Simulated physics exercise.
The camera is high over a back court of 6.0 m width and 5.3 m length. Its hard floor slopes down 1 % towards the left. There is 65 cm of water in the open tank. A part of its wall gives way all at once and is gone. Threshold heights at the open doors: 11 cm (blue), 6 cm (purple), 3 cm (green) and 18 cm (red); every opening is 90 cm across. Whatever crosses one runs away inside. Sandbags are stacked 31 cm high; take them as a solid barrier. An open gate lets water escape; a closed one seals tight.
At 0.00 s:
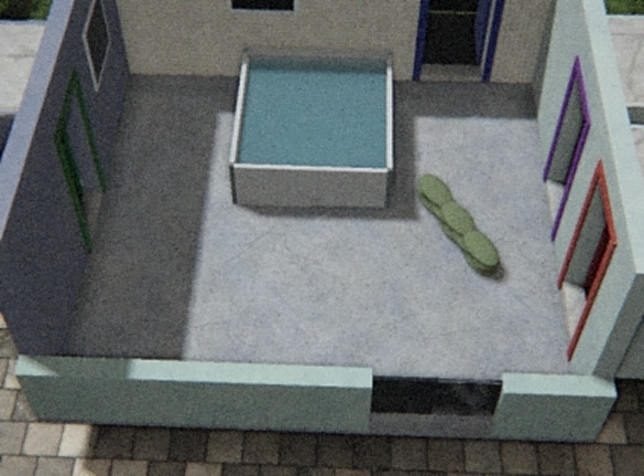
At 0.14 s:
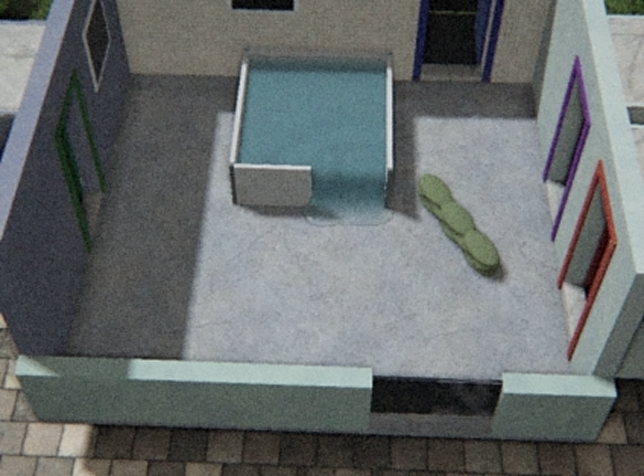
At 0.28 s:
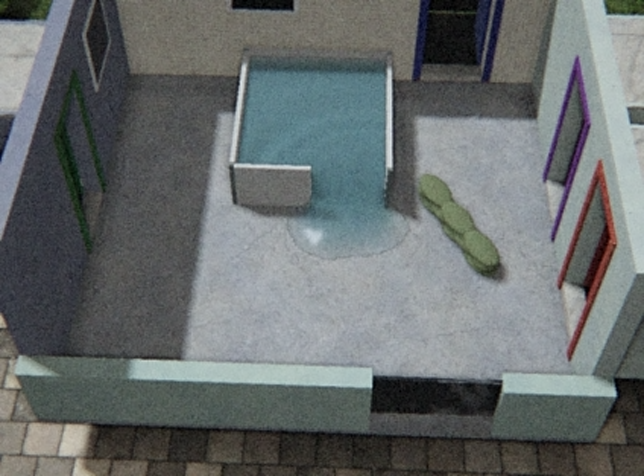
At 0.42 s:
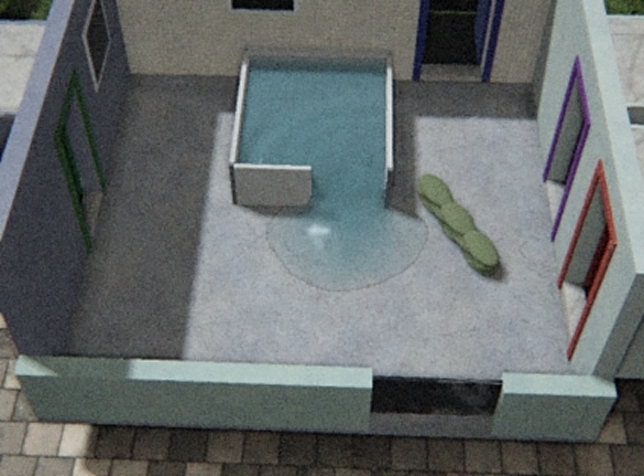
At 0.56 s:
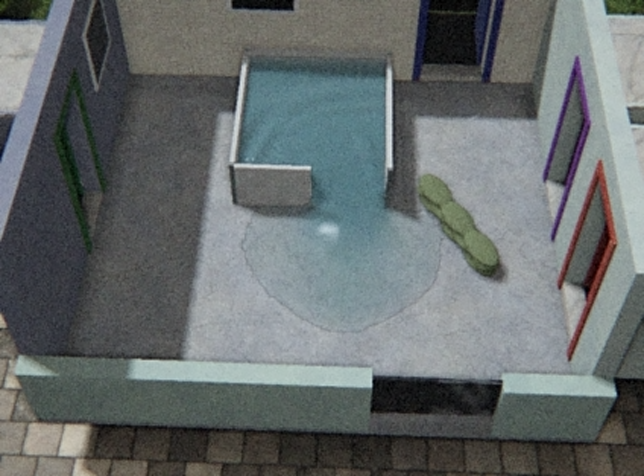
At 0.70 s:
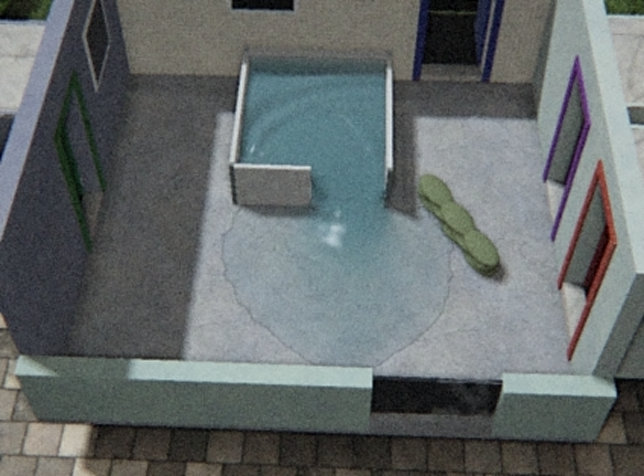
Walled back court with an open tank losing part of its front wall, water pouring out and spreading across the pale floor.
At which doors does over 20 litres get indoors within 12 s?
The water let in: At the blue door it stays under the limit; at the purple door it keeps below the limit; at the green door it goes over the limit; at the red door it keeps below the limit.
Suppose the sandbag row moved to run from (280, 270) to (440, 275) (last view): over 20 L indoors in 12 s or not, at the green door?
Against that limit: Green over.
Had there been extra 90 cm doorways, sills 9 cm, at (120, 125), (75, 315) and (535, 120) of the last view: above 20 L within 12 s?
In turn: Above, above, below.
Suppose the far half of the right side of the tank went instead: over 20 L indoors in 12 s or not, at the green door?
Against that limit: Green over.
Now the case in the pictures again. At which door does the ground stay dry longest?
The blue one.
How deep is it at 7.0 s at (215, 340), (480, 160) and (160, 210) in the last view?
About 8, 3 and 5 cm.
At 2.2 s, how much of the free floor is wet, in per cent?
Near 40 per cent is wet.
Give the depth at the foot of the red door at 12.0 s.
Some 5.0 cm.
After 1.4 s water covers 35 % of the floor and is deepest (34 cm) near (359, 217); blue door not reached, purple door not reached, green door not reached, red door not reached.
After 2.2 s water covers 40 % of the floor and is deepest (44 cm) near (545, 406); blue door not reached, purple door not reached, green door not reached, red door 6 cm at the sill, 0 L in.
After 3.5 s water covers 55 % of the floor and is deepest (25 cm) near (74, 390); blue door not reached, purple door 4 cm at the sill, 0 L in, green door 3 cm at the sill, 0 L in, red door 18 cm at the sill, 1 L in.
After 7.0 s water covers 95 % of the floor and is deepest (19 cm) near (288, 82); blue door 9 cm at the sill, 1 L in, purple door 5 cm at the sill, 0 L in, green door 7 cm at the sill, 13 L in, red door 11 cm at the sill, 3 L in.
After 12.0 s water covers 95 % of the floor and is deepest (16 cm) near (122, 113); blue door 8 cm at the sill, 1 L in, purple door 5 cm at the sill, 0 L in, green door 11 cm at the sill, 71 L in, red door 5 cm at the sill, 3 L in.
